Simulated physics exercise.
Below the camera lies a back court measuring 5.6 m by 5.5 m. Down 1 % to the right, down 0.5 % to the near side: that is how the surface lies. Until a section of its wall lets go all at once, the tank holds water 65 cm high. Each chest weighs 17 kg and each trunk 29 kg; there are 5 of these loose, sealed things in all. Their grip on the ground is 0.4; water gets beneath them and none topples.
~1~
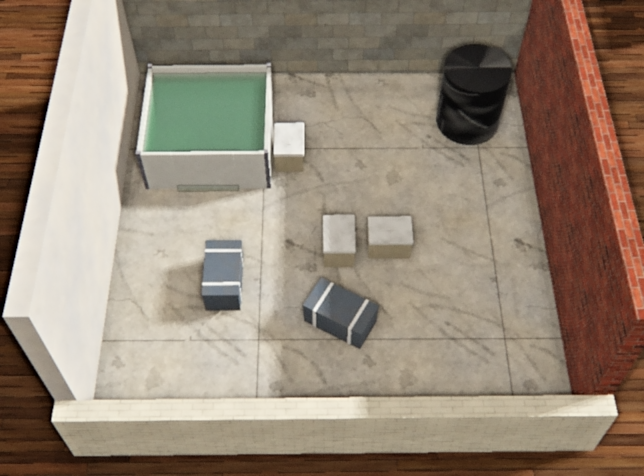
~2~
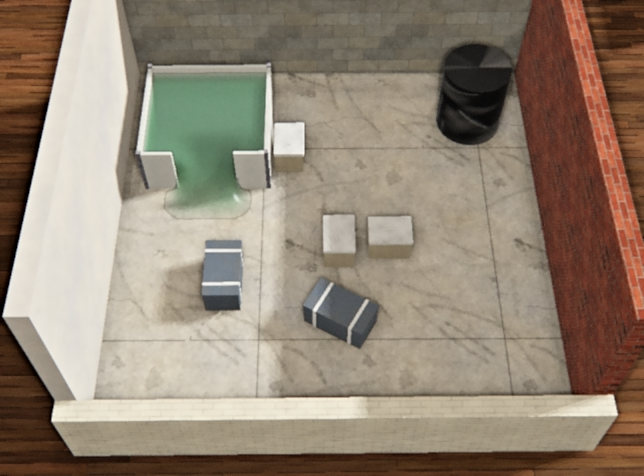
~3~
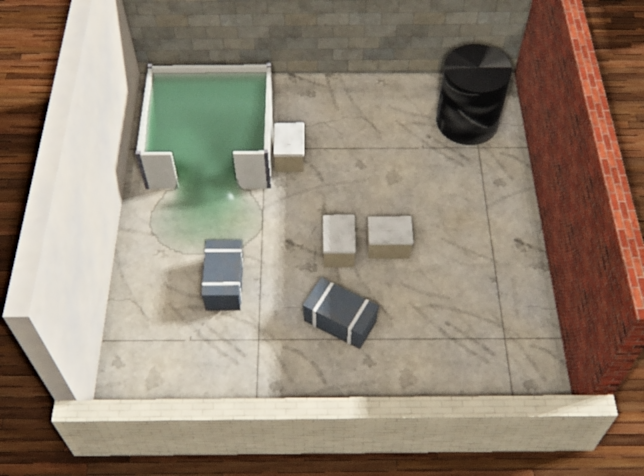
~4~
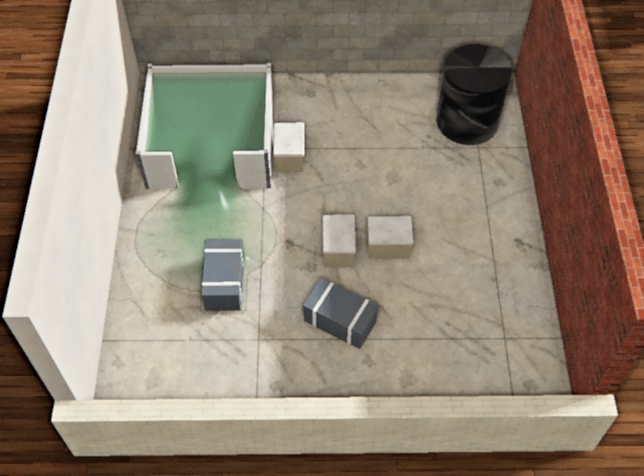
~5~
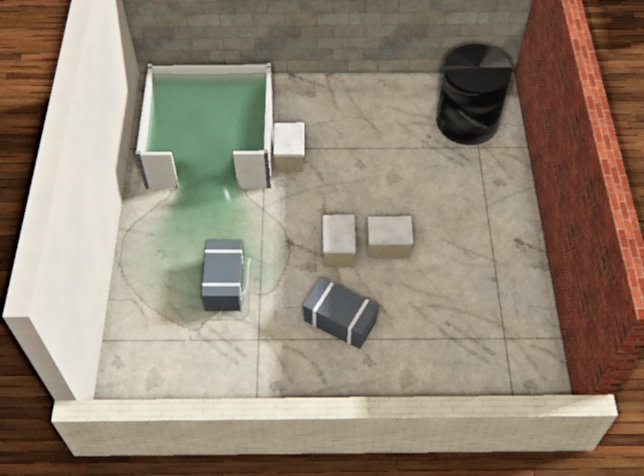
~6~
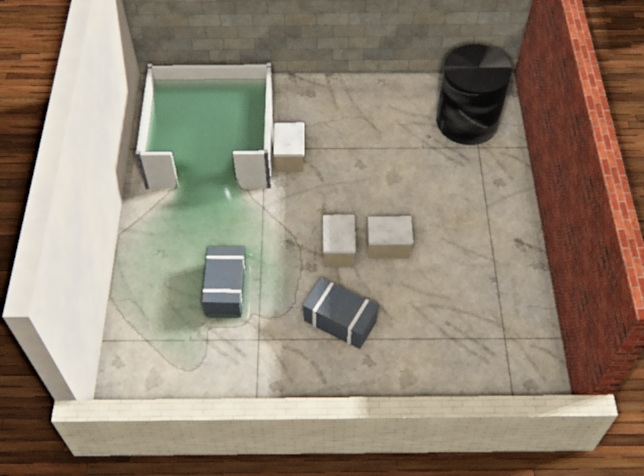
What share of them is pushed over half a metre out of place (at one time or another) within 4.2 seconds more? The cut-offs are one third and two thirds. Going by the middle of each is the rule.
By the time shown, one third up to two thirds will have gone that far.
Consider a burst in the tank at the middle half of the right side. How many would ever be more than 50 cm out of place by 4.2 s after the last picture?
Then 1 of them would.
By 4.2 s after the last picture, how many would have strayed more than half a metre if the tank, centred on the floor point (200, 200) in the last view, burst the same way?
1.
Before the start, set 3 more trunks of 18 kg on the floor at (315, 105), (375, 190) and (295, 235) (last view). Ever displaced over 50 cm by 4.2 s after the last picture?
Below, below, below.
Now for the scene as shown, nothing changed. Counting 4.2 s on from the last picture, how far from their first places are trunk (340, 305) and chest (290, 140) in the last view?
Distances: 200 cm; 0 cm.
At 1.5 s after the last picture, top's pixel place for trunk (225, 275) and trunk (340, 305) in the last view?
They end up about (270, 369) and (390, 332) in the last view.
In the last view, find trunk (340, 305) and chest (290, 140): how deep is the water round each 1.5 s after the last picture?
Close to 3 and 0 centimetres.
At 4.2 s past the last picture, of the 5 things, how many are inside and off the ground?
At that moment 2.
Then, 0.4 s after the last picture 1 of 5 are over 50 cm from their spots; 0 afloat.
Then, 1.5 s after the last picture 2 of 5 are over 50 cm from their spots; 1 afloat.
Then, 2.8 s after the last picture 2 of 5 are over 50 cm from their spots; 1 afloat.
Then, 4.2 s after the last picture 2 of 5 are over 50 cm from their spots, and 2 have been at some point; 2 afloat.
